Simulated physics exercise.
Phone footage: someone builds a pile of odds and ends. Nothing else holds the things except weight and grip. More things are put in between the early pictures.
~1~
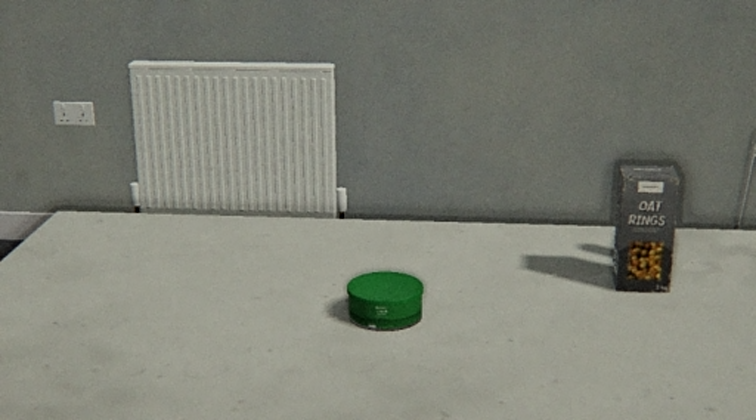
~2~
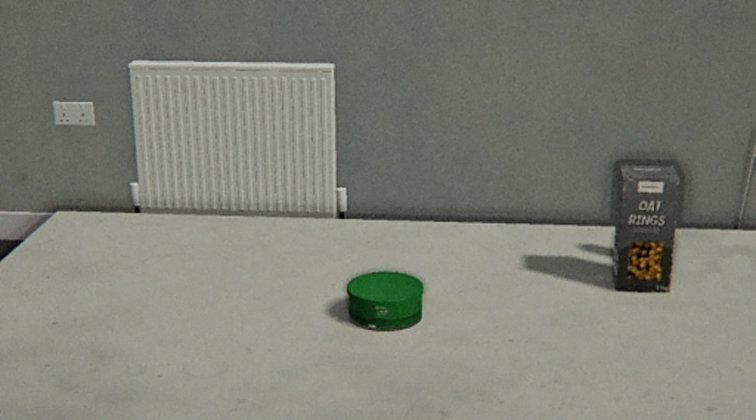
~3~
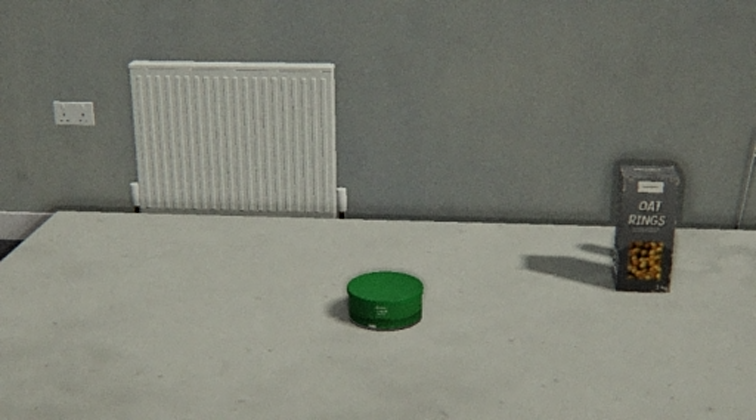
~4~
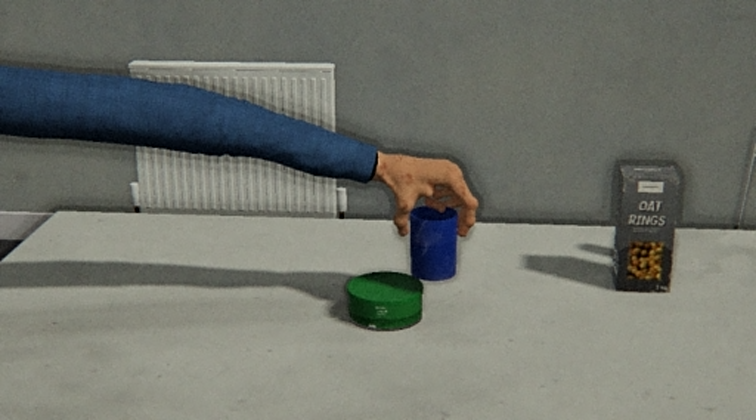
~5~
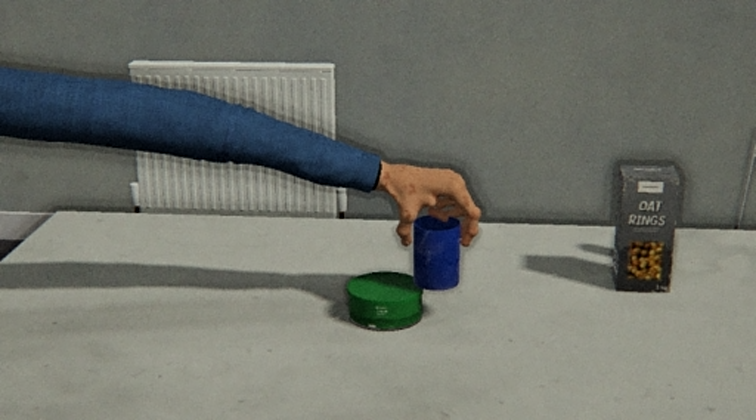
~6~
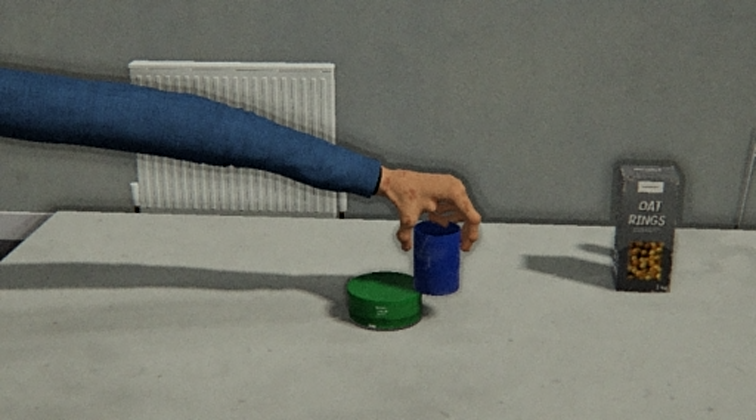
On a pale table, a hand lowers a blue cup behind a green tub.
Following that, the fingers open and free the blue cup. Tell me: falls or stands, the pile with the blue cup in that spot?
The pile can't cope with it, I'd say.
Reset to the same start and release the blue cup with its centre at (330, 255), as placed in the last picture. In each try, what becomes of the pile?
Result: Pile toppled.
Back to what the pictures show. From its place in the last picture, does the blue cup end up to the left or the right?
It ends up further right.
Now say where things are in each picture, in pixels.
In the first picture, the last thing is not in view yet; grey carton (645, 229).
In the second picture, the last thing is not in view yet; green tub (385, 301).
In the third picture, the last thing is not in view yet.
The fourth picture shows on its way; blue cup (434, 243); grey carton (645, 229).
The fifth picture shows on its way; blue cup (437, 252); green tub (385, 301).
The sixth picture shows set down, still held; blue cup (437, 258).
Then, 0.30 s past the last view, blue cup now fallen.
Then, 0.40 s past the last view, nothing new.
Then, 2.00 s past the last view, blue cup resting near (486, 299).
Finally, fallen, blue cup; the other 3 still in place. Final places as the last picture's camera would see them, blue cup near (486, 302). The pile comes apart.
